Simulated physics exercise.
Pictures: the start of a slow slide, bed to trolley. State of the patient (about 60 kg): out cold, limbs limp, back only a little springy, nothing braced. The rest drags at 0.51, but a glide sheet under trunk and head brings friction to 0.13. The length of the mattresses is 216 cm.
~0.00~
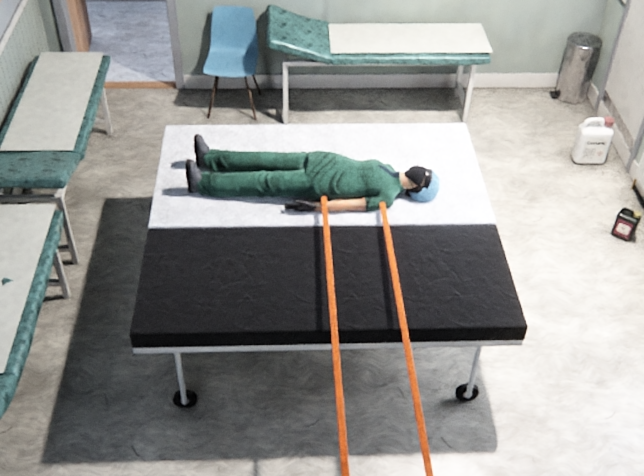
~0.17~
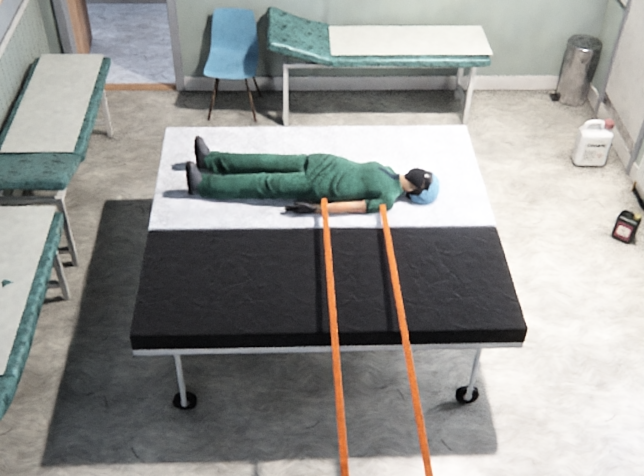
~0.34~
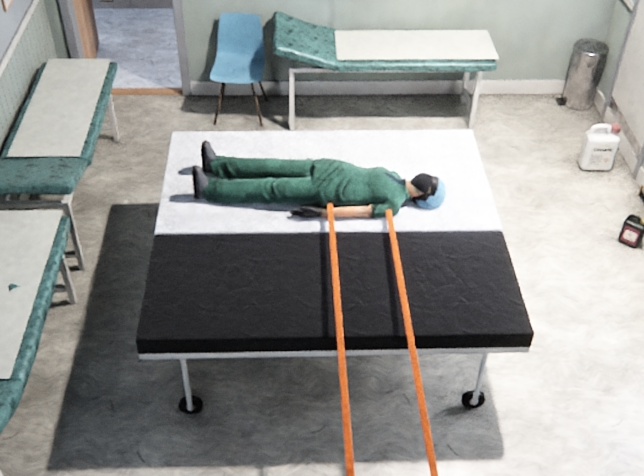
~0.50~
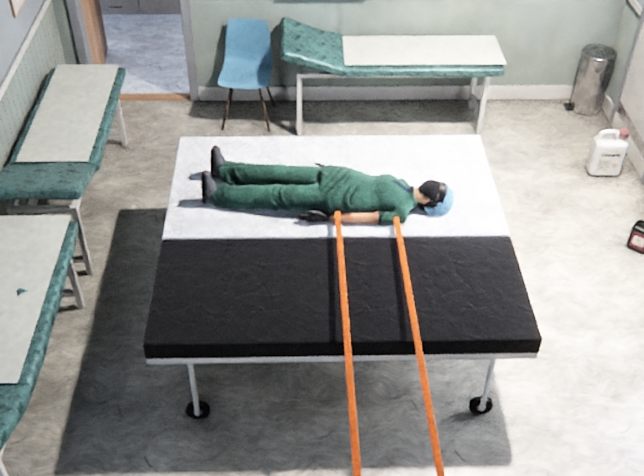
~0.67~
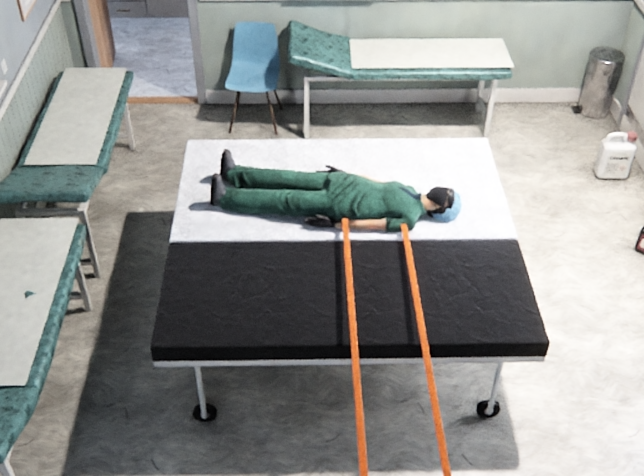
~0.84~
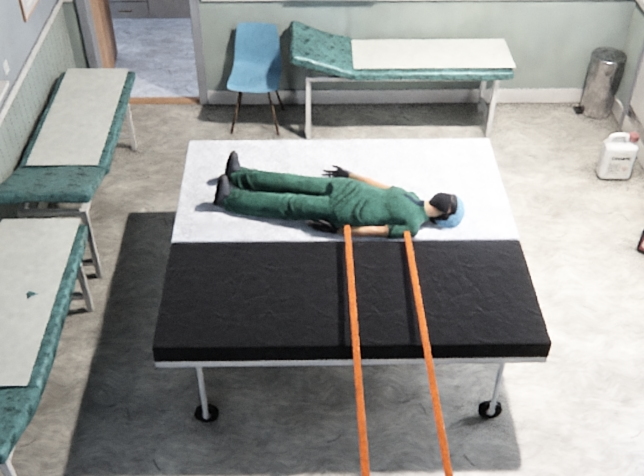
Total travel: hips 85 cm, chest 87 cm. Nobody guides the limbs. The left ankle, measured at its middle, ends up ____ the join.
Beyond.
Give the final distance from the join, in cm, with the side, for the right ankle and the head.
Right ankle 24 short, head 60 past.
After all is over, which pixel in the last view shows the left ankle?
(249, 245).
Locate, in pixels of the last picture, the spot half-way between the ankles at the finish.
Near (268, 226).
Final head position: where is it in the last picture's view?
(472, 298).
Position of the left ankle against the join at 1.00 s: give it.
Roughly 32 cm short.
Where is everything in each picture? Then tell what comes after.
In the first picture, left ankle (201, 184), left hand (300, 208); hip strap drawn 0 cm.
In the second picture, left ankle (202, 186), left hand (300, 210); hip strap drawn 0 cm.
In the third picture, left ankle (208, 190), left hand (306, 214); hip strap drawn 1 cm.
In the fourth picture, left ankle (216, 196), left hand (313, 219); hip strap drawn 4 cm.
In the fifth picture, left ankle (224, 199), left hand (320, 224); hip strap drawn 8 cm.
In the sixth picture, left ankle (228, 200), left hand (322, 228); hip strap drawn 14 cm.
After 1.00 s the left ankle is 33 cm short of the join, near (231, 202) in the last picture's view; the left hand 0 cm short of the join.
After 1.50 s the left ankle is 26 cm short of the join, near (248, 209) in the last picture's view.
After 2.00 s the left ankle is 4 cm short of the join, near (250, 231) in the last picture's view; the left hand 49 cm past the join.
At rest, 3.4 s, head crosses the join; left hand crosses the join; right hand stops short of the join; left ankle crosses the join; right ankle stops short of the join; right knee crosses the join.
